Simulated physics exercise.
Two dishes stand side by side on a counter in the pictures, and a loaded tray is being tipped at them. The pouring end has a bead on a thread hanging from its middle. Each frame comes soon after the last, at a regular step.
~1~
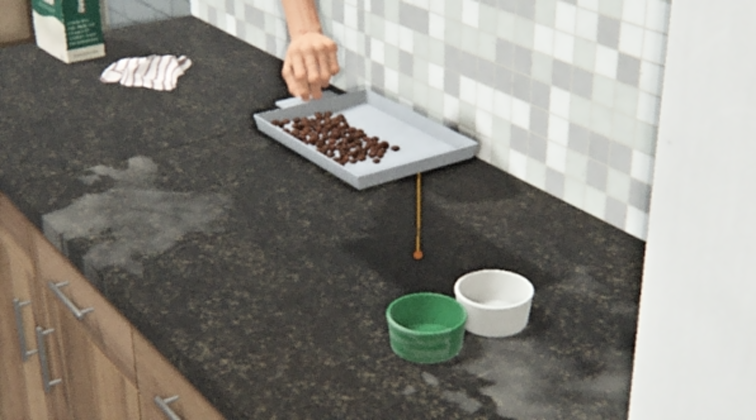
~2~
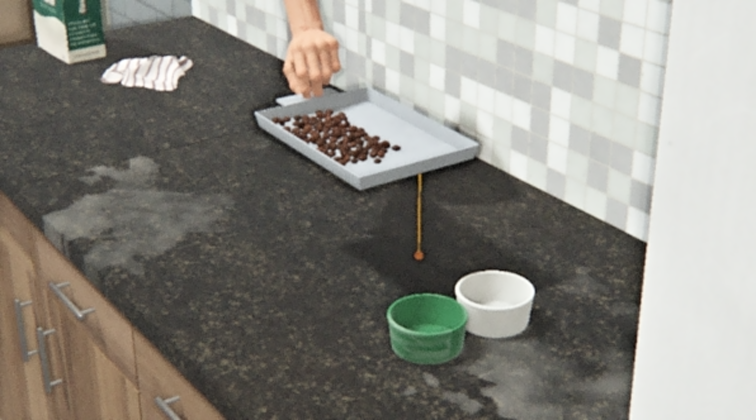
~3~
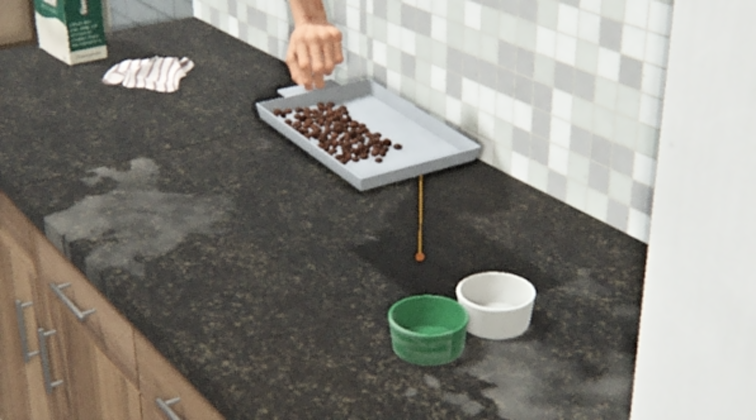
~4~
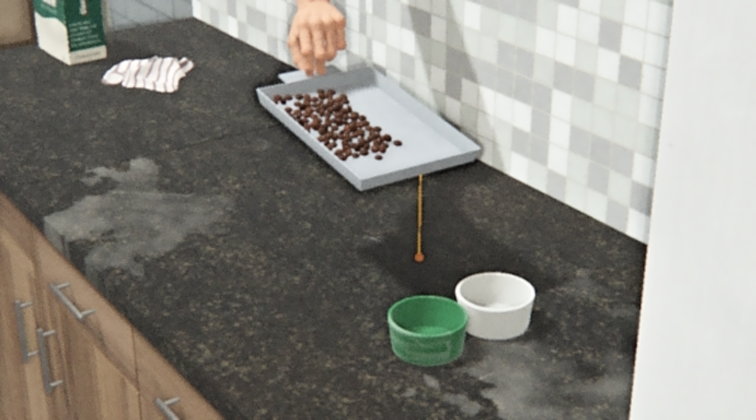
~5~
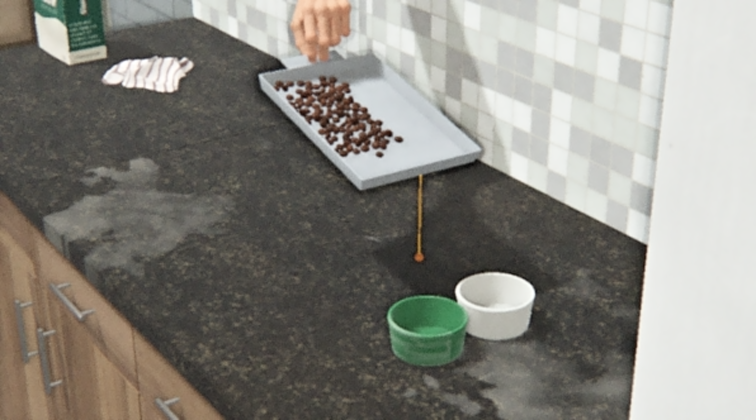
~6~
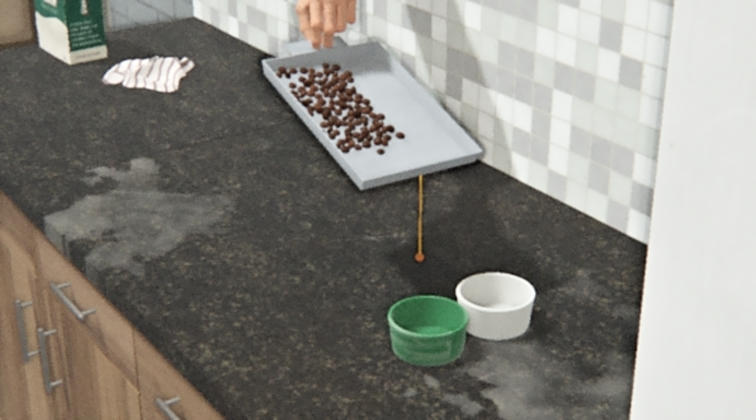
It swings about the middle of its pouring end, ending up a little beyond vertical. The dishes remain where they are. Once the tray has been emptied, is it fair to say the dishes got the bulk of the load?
No, they got less than half.
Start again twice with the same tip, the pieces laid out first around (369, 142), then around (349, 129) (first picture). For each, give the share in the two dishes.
Around 30 in a hundred the first time, around 20 in a hundred the second.
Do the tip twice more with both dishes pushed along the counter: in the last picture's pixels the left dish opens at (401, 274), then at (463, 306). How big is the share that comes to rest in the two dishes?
In turn 20 and 10 in a hundred.
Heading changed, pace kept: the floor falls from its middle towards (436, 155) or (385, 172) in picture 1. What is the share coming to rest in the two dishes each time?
I'd expect around 0 in a hundred first and around 10 in a hundred second.
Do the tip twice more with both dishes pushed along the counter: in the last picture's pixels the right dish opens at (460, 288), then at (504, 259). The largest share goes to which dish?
First try, the dish to the right; second try, the dish to the left.
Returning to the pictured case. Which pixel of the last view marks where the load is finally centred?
About (442, 313).
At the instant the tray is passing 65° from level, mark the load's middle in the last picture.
In the last view, the load is centred close to (417, 166).
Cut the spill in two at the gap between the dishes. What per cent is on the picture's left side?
About 70 per cent.
Shortly afterwards, tray tipped steeply; all but a few on the tray; a little in the air.
Next, tray tipped past a quarter turn; near a third on the tray; a little in the left dish; a little in the right dish; near a third outside both; a little in the air.
Some moments later, tray tipped past a quarter turn; a little in the left dish; a little in the right dish; the bulk outside both.
In the end, tray tipped past a quarter turn; a little in the left dish; a little in the right dish; the bulk outside both.
